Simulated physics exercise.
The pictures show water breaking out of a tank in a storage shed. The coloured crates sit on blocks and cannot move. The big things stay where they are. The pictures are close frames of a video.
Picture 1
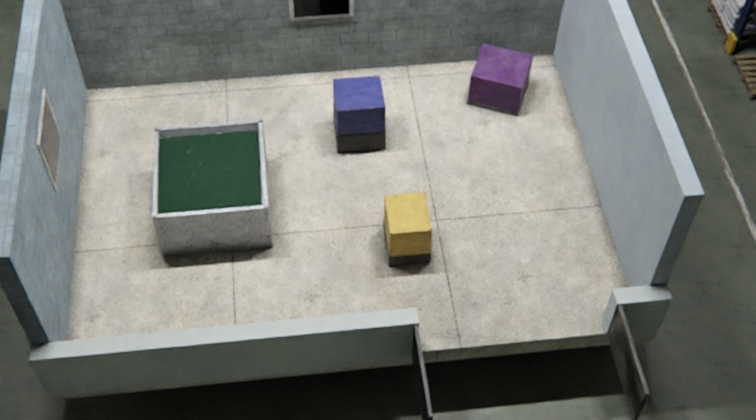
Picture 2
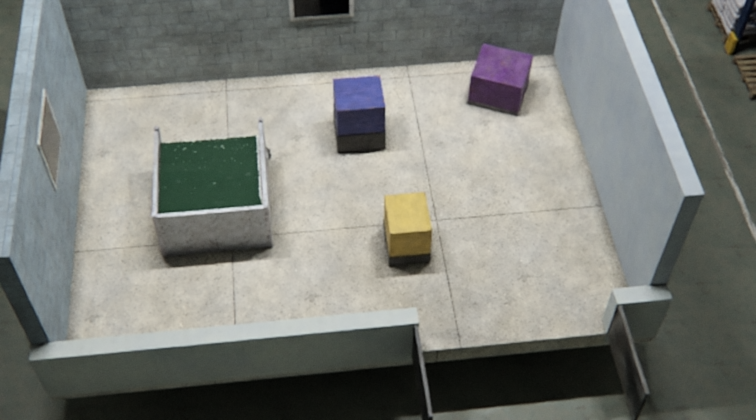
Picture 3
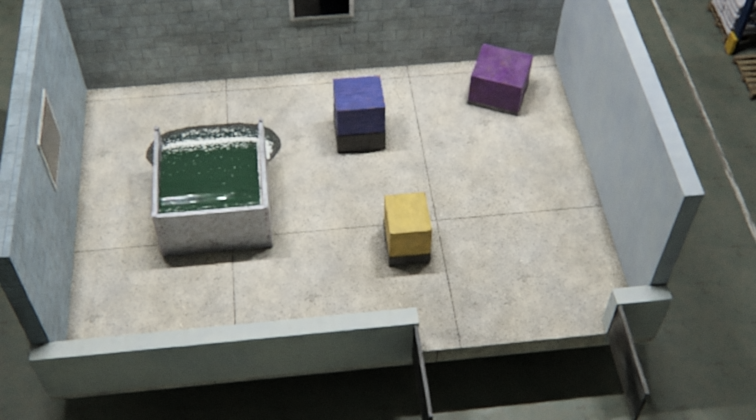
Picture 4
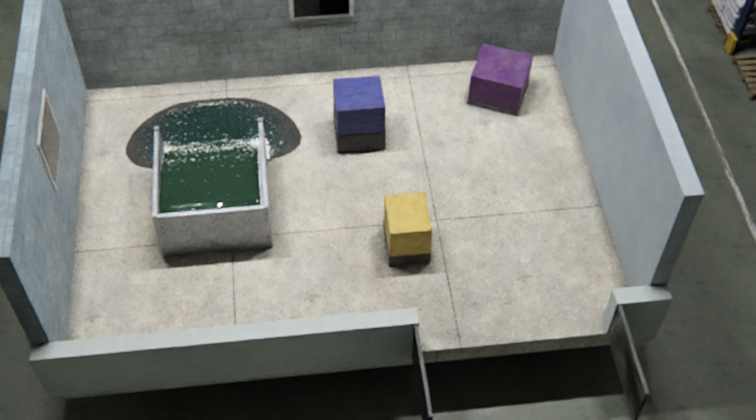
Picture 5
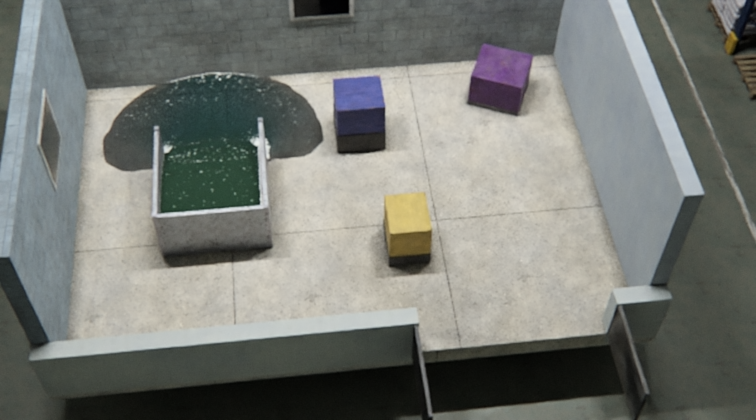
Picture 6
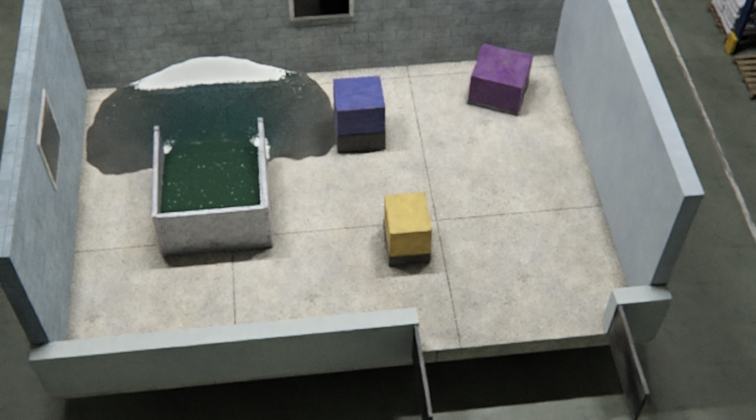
Green water bursting from the far side of a tank in a walled room, spreading across the floor to the back wall.
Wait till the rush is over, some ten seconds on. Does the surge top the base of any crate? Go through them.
One by one: The purple crate is wetted; the blue crate escapes dry; the yellow crate escapes dry.
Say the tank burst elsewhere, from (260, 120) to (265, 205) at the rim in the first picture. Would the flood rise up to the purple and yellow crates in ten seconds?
In short: The purple one is wetted, the yellow one gets wet.
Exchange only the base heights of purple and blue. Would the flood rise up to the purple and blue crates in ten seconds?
In short: The purple crate remains dry; the blue crate is topped.
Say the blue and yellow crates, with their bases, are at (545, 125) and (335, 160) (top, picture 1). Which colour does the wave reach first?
That is the one in purple.
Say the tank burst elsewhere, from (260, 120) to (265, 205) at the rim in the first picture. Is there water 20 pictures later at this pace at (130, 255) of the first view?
At that place: Not flooded.
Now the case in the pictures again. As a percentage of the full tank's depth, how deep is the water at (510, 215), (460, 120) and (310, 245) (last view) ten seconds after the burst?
In that order: 6, 4 and 6 per cent.
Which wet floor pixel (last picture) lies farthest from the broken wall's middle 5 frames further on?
Close to (407, 72).
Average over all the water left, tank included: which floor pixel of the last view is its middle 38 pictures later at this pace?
I would point to (297, 193).
A moment on, water covers 20 % of the floor; the purple crate not reached, the blue crate water round its plinth, the yellow crate not reached.
Next, water covers 30 % of the floor; the purple crate water round its plinth, the blue crate water round its plinth, the yellow crate not reached.
Then, water covers 55 % of the floor; the purple crate water round its plinth, the blue crate water round its plinth, the yellow crate not reached.
Later, water covers 95 % of the floor; the purple crate water round its plinth, the blue crate water round its plinth, the yellow crate water round its plinth.
In the end, water covers 100 % of the floor; the purple crate was topped, the blue crate stayed above the water, the yellow crate stayed above the water.
